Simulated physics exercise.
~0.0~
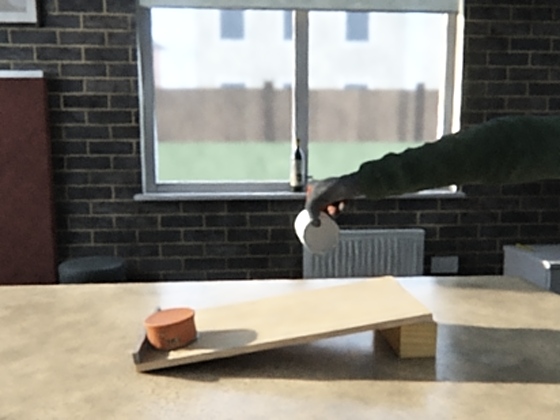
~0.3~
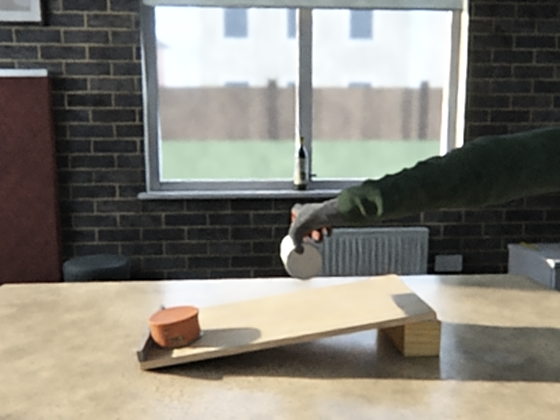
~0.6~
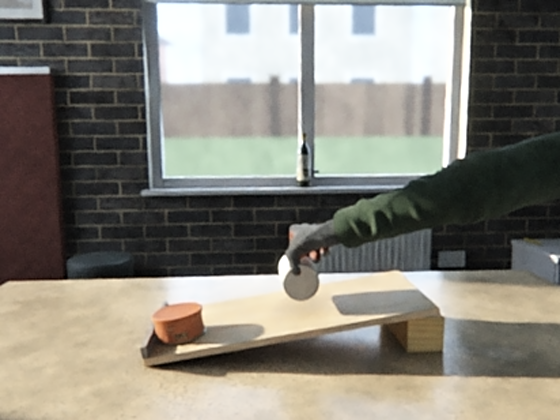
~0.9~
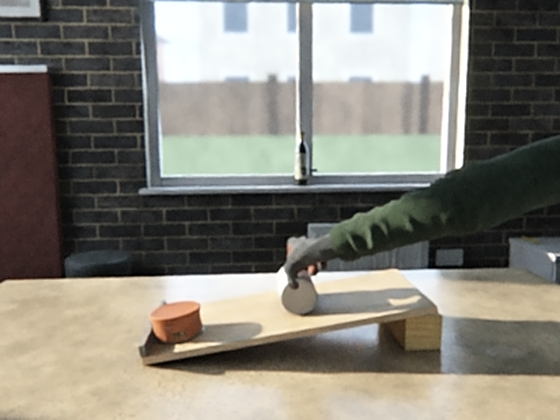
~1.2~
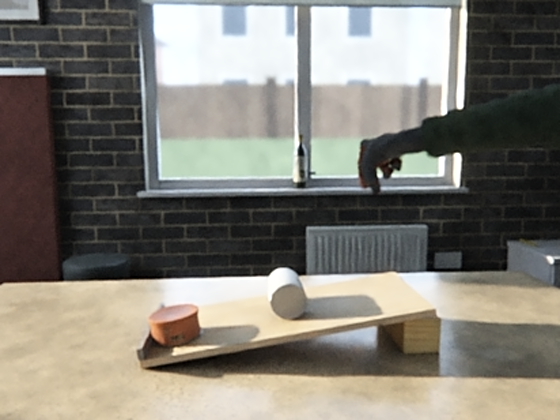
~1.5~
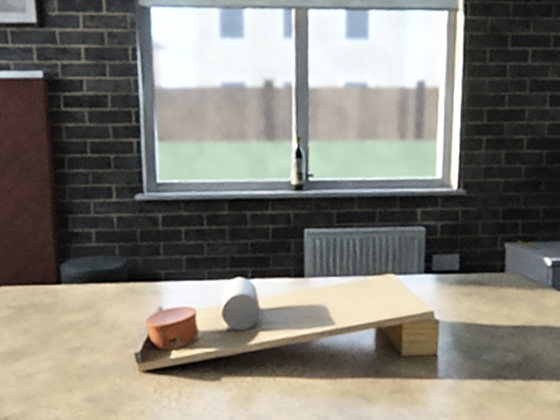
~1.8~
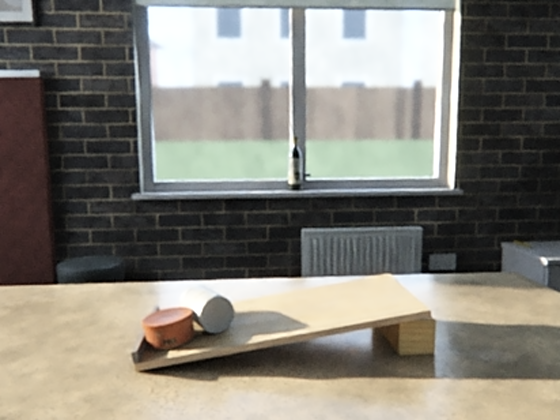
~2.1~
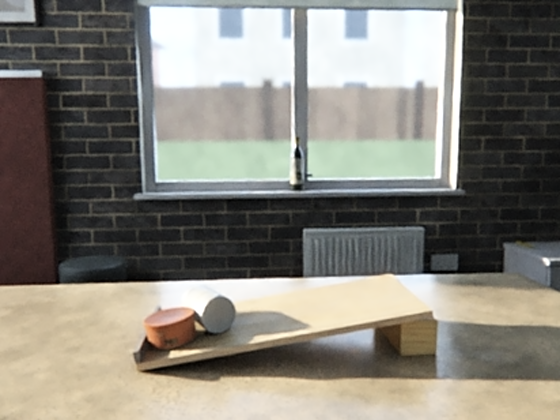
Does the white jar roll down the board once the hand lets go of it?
Yes, it rolls down the slope to the left after the hand releases it. It comes to rest against the orange tub near the low end.
